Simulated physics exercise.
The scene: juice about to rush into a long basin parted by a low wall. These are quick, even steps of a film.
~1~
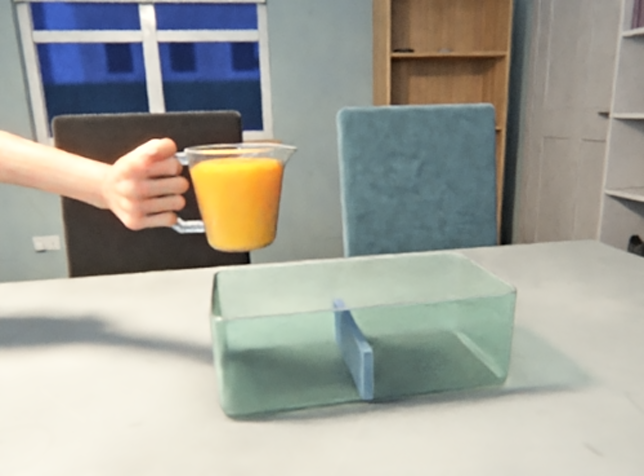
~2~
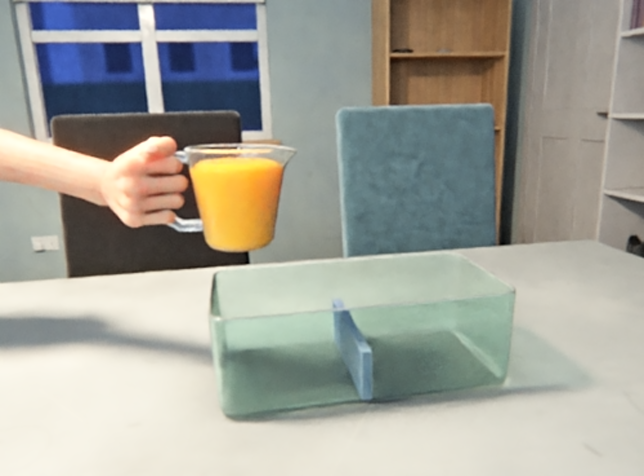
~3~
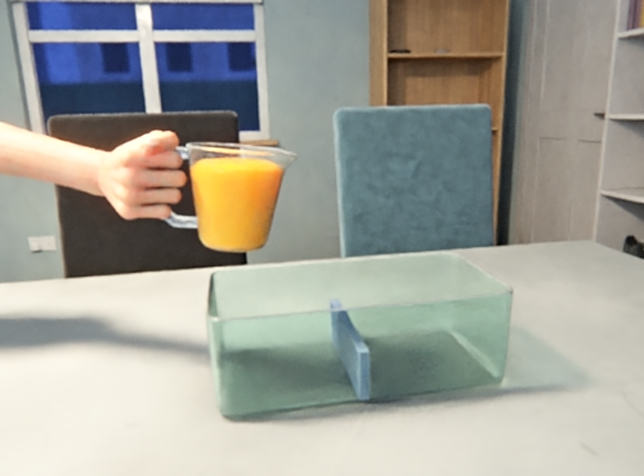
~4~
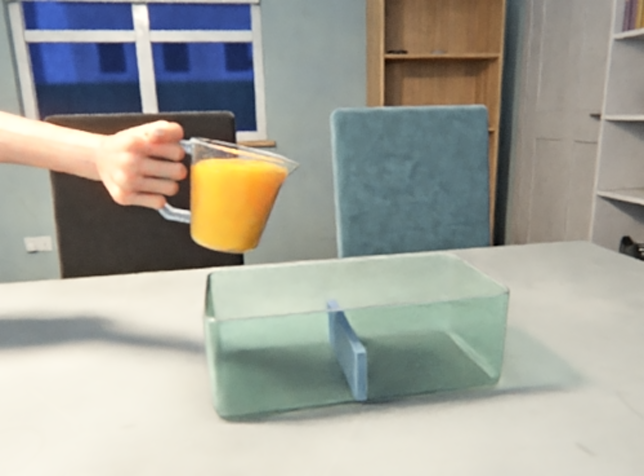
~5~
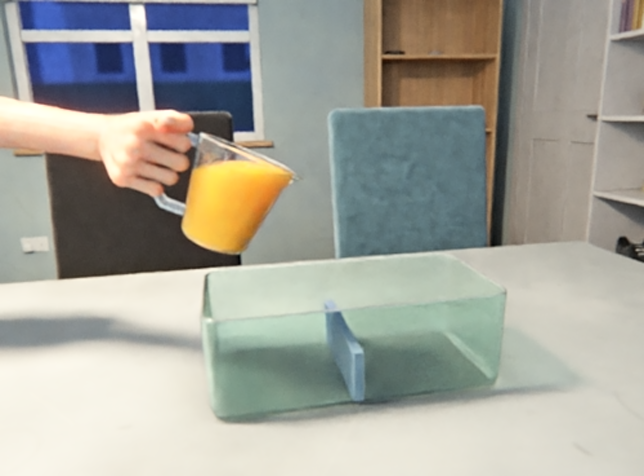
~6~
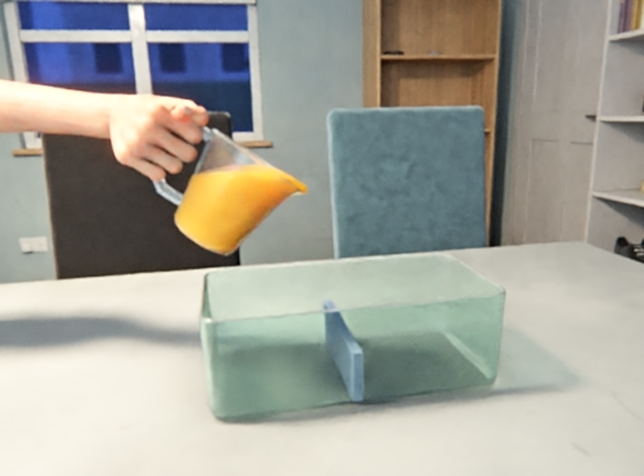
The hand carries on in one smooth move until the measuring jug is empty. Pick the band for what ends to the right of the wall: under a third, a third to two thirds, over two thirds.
It comes to less than a third.
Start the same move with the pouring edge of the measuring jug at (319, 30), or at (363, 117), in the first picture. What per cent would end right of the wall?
Roughly 85 per cent, and 95 per cent.
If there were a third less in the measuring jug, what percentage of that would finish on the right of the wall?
It comes to 5 per cent or so.
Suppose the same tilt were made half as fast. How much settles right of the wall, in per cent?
Near 45 %.
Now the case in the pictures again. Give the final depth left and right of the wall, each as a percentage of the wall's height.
Some 20 per cent left and 10 right.
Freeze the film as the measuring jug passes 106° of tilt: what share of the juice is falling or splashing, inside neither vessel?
Some 20 per cent.
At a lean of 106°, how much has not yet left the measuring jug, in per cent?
Some 35 per cent.
A moment on, the measuring jug is tipped right over and 34 per cent is still to pour, 22 is left of the wall and 23 right of it.
Next, the measuring jug is tipped right over and 1 per cent is still to pour, 72 is left of the wall and 24 right of it.
Then the measuring jug is tipped right over and 0 per cent is still to pour, 72 is left of the wall and 26 right of it.
Later the measuring jug is tipped right over and 0 per cent is still to pour, 72 is left of the wall and 26 right of it.
In the end 72 per cent lies left of the wall, 26 right of it and 2 outside.
